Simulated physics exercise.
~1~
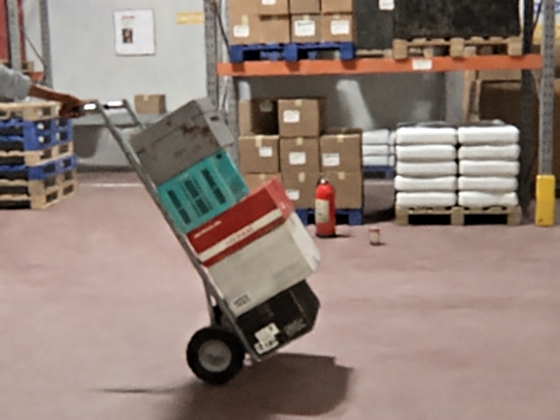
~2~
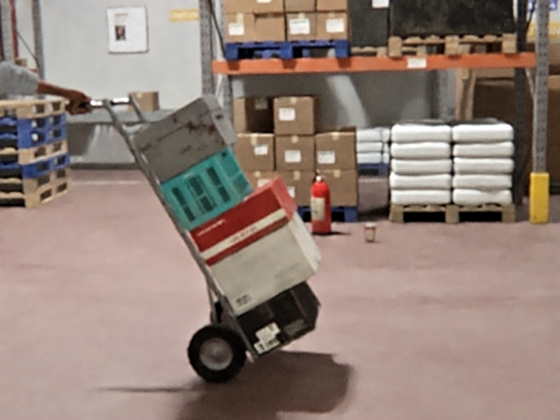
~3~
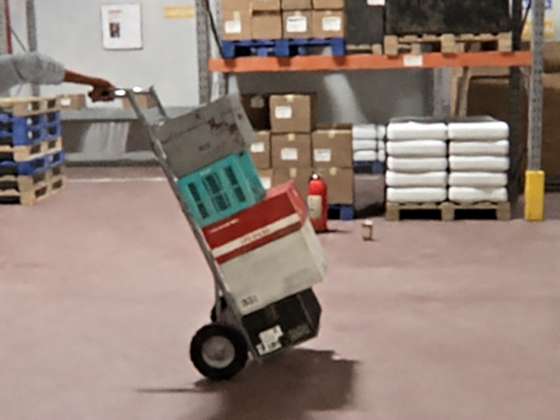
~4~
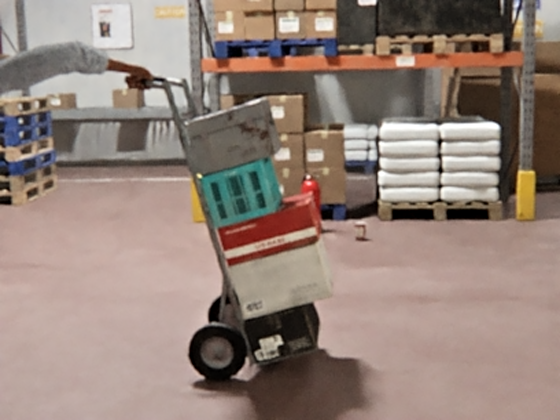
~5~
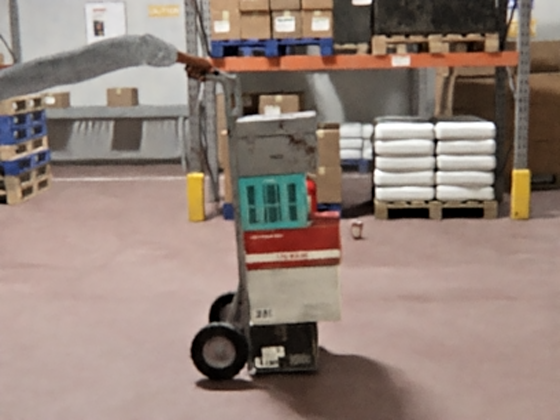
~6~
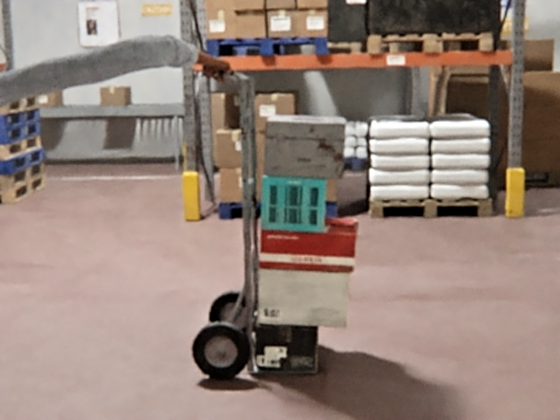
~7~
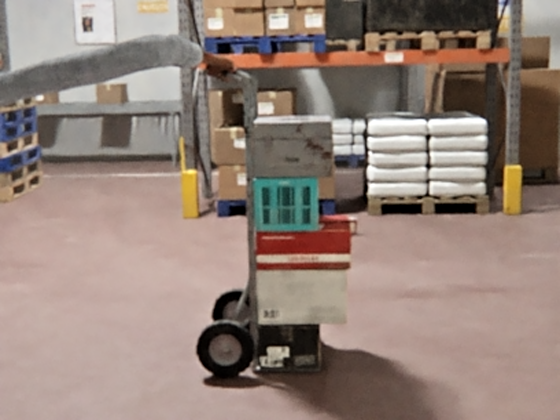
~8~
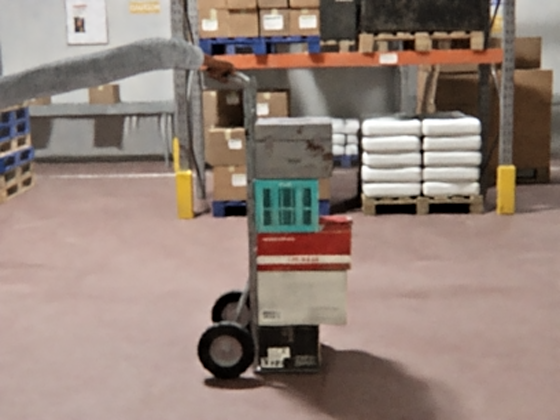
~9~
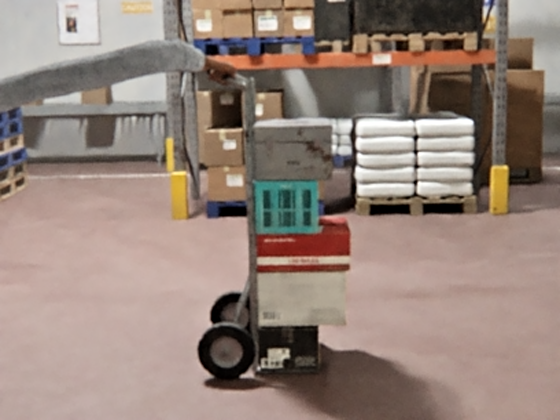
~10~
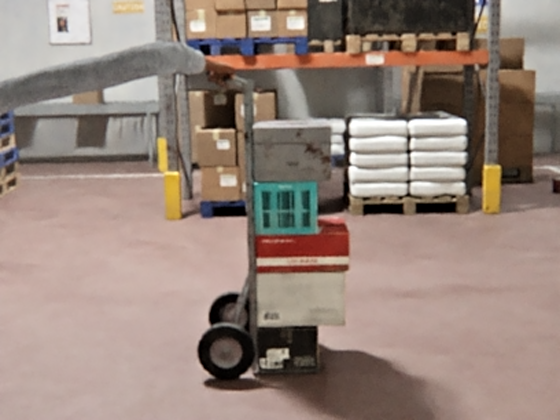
A loaded hand truck is tipped upright by an outstretched arm, its stacked boxes staying on.
